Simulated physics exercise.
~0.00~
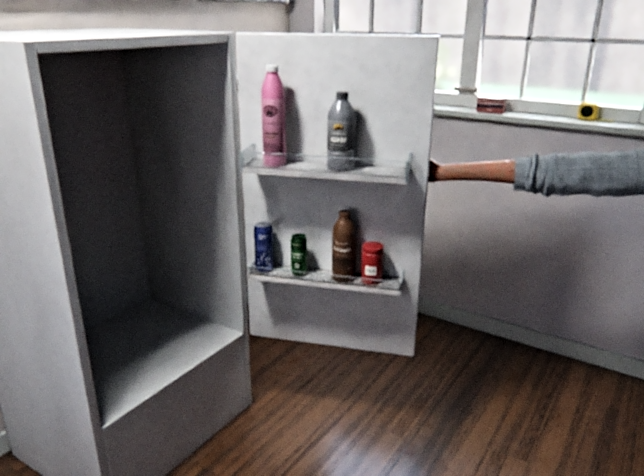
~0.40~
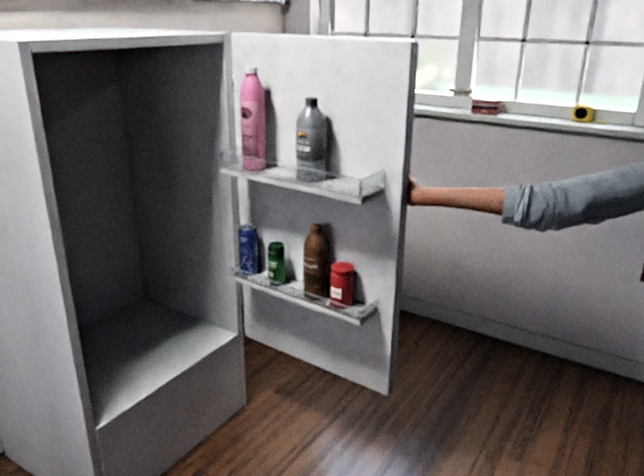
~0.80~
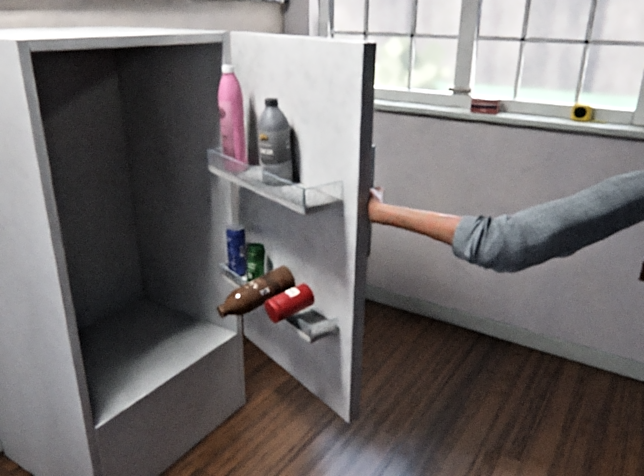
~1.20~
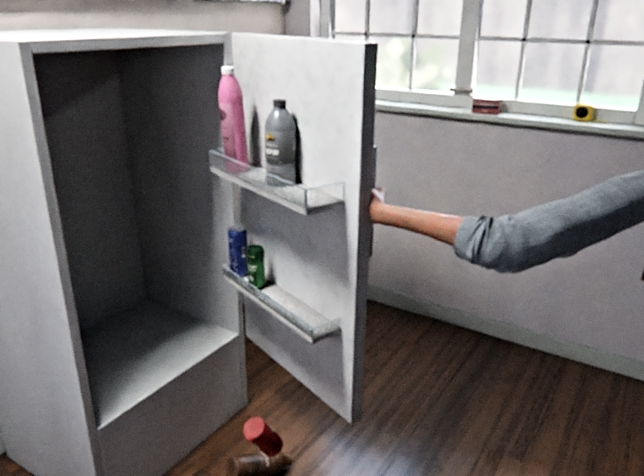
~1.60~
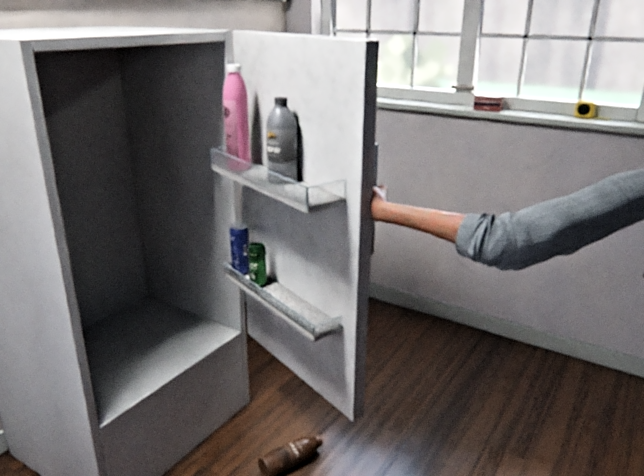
A brown bottle and a red jar toppled off the lower rack of a fridge door and dropped to the floor as a hand swung it partway closed, while the pink and grey bottles and the blue and green cans stayed upright on the racks.
